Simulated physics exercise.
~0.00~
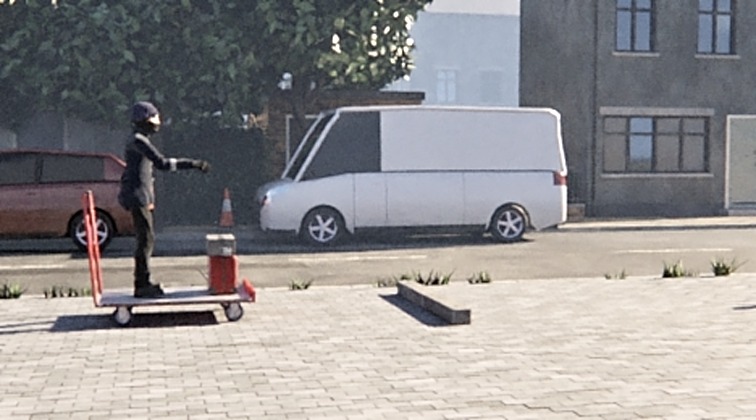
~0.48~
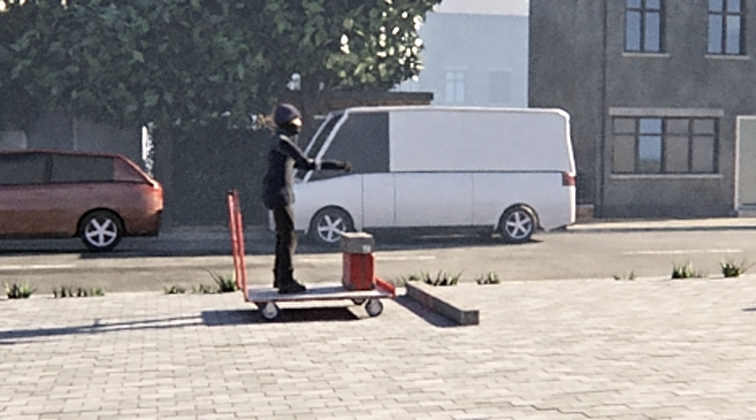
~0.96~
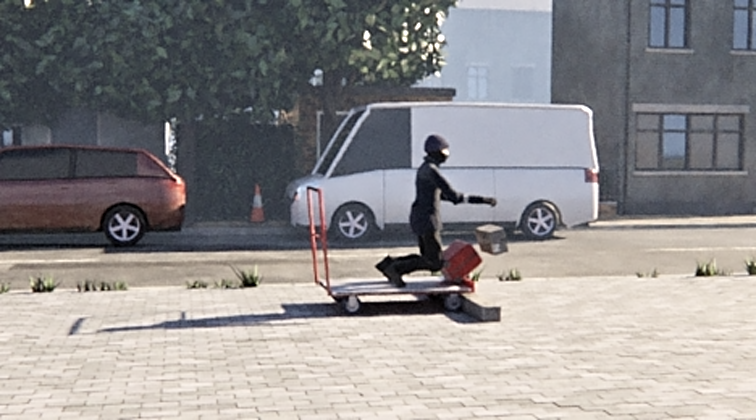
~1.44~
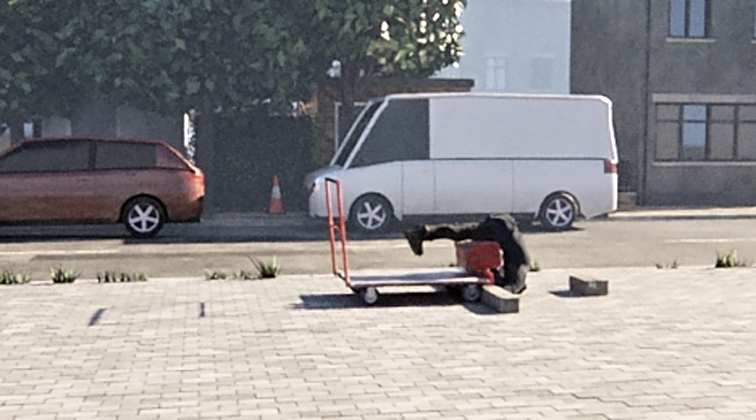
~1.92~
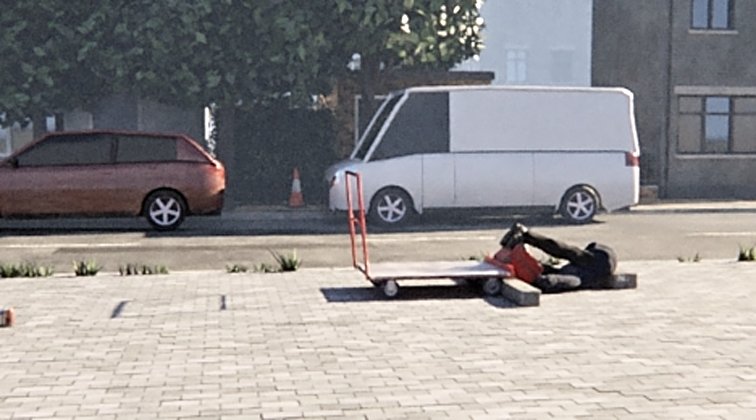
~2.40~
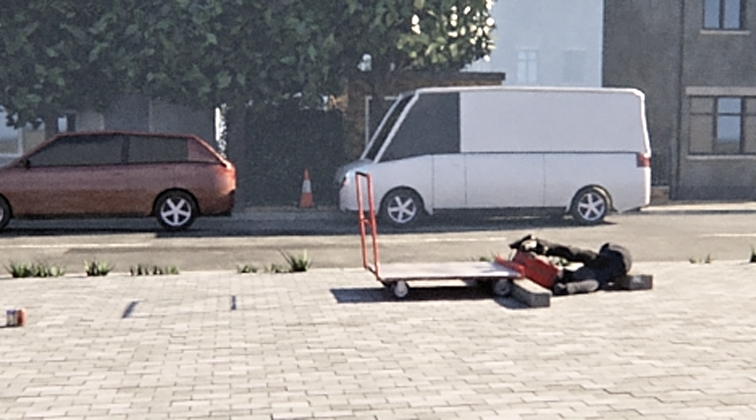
On a sunlit paved area beside a road, seen from the side, a dark-clothed figure in a cap stands on a flat trolley with a red handle at its left end. A red case with a grey parcel on top sits at the front, while a red car and a white van are parked beyond. The trolley rolls right until it stops against a low kerb. The figure drops to its knees and pitches forward as the case tips and the parcel flies off ahead. The figure tumbles over the front and ends crumpled beyond the kerb, between the toppled case and the parcel, with the deck empty.
